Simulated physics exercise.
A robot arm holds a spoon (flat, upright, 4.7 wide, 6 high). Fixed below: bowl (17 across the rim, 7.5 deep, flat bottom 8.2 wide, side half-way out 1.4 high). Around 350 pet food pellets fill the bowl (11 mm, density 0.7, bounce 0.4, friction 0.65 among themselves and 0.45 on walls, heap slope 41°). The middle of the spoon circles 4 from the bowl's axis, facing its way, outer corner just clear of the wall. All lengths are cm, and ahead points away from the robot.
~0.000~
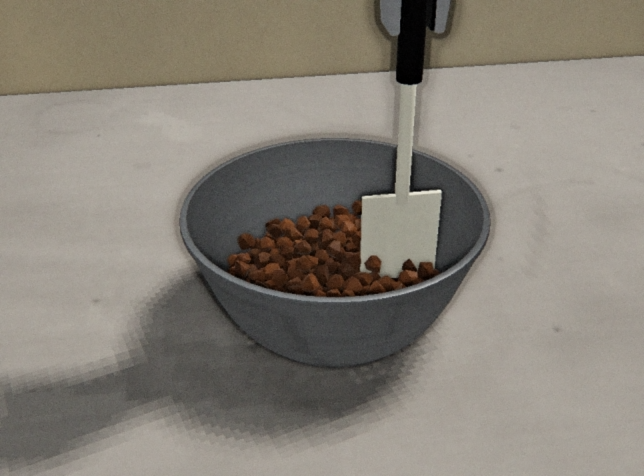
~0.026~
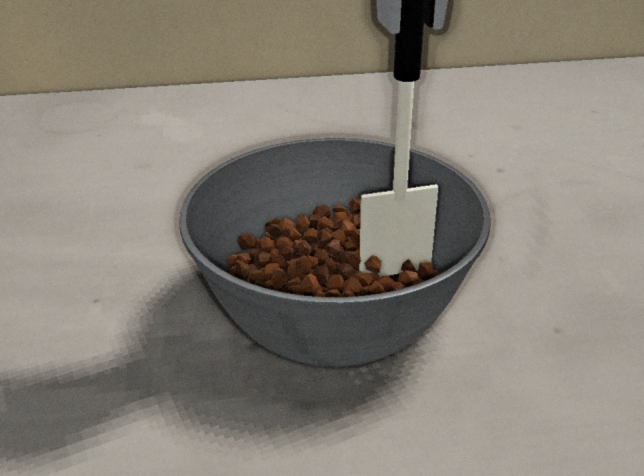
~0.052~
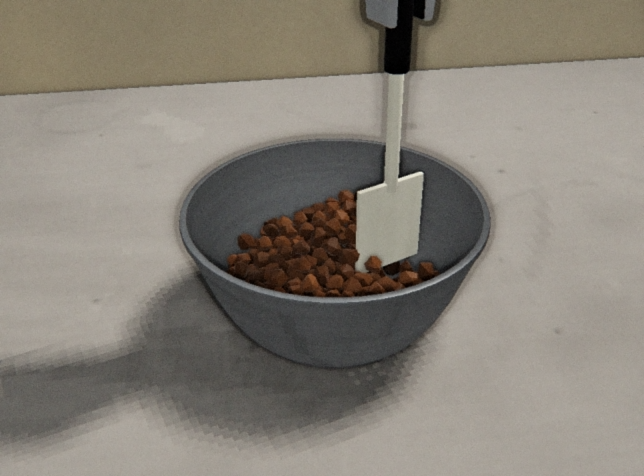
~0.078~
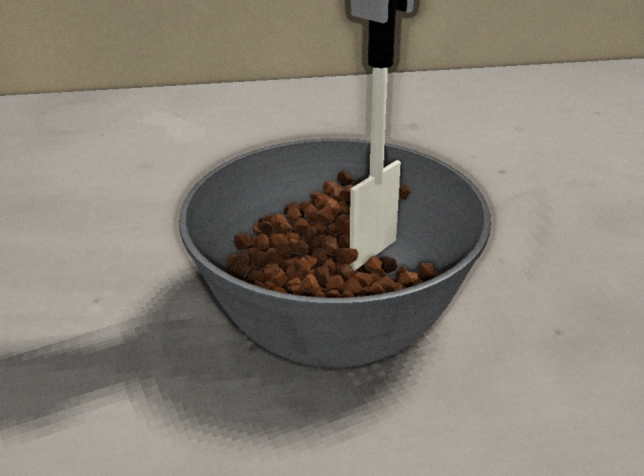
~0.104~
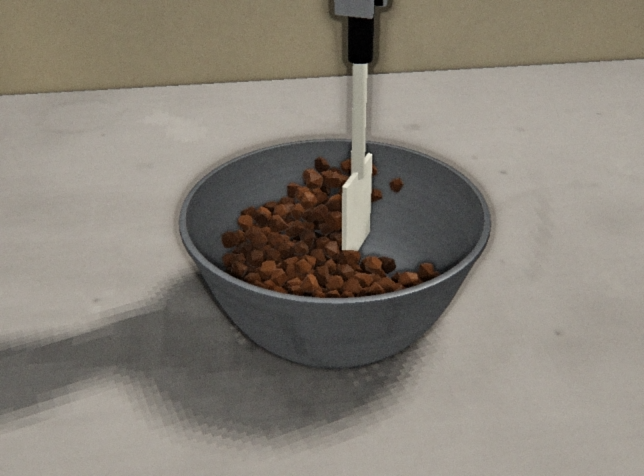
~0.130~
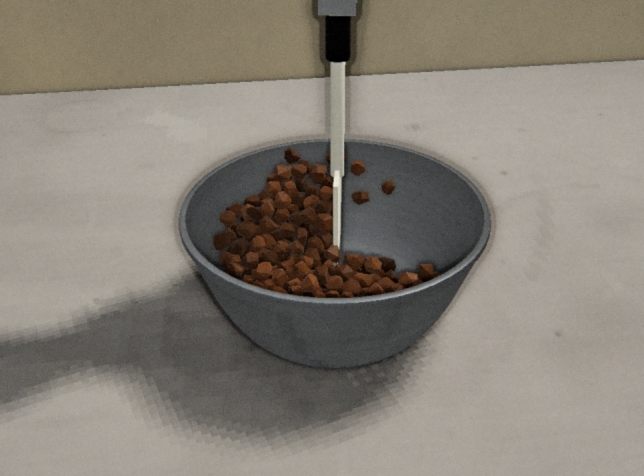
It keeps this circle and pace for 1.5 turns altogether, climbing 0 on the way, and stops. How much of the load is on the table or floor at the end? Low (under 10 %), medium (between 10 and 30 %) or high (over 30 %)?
A medium share, between 10 and 30 %, ends on the table or floor.
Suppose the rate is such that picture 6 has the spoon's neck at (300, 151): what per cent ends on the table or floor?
Some 40 per cent.
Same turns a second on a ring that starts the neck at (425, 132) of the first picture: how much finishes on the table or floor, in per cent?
Some 0 per cent.
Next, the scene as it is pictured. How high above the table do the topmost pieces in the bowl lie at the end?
Roughly 7.0 cm.
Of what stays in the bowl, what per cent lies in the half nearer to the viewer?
Roughly 75 per cent.
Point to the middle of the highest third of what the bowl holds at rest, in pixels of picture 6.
Around (293, 302).
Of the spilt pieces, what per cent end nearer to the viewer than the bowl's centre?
Some 60 per cent.
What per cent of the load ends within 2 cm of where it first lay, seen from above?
About 5 per cent.
After 0.38 s, 258° round, highest piece 10 above the table; 326 in the bowl, 6 on the table or floor, 17 in flight or on the tool.
After 0.63 s, 76° round, highest piece 10 above the table; 287 in the bowl, 48 on the table or floor, 14 in flight or on the tool.
After 0.95 s, 180° round, highest piece 7 above the table; 274 in the bowl, 75 on the table or floor.
After 1.65 s, 180° round, highest piece 7 above the table; 274 in the bowl, 75 on the table or floor.
In the end, 274 in the bowl, 75 on the table or floor. That is 21 % on the table or floor.
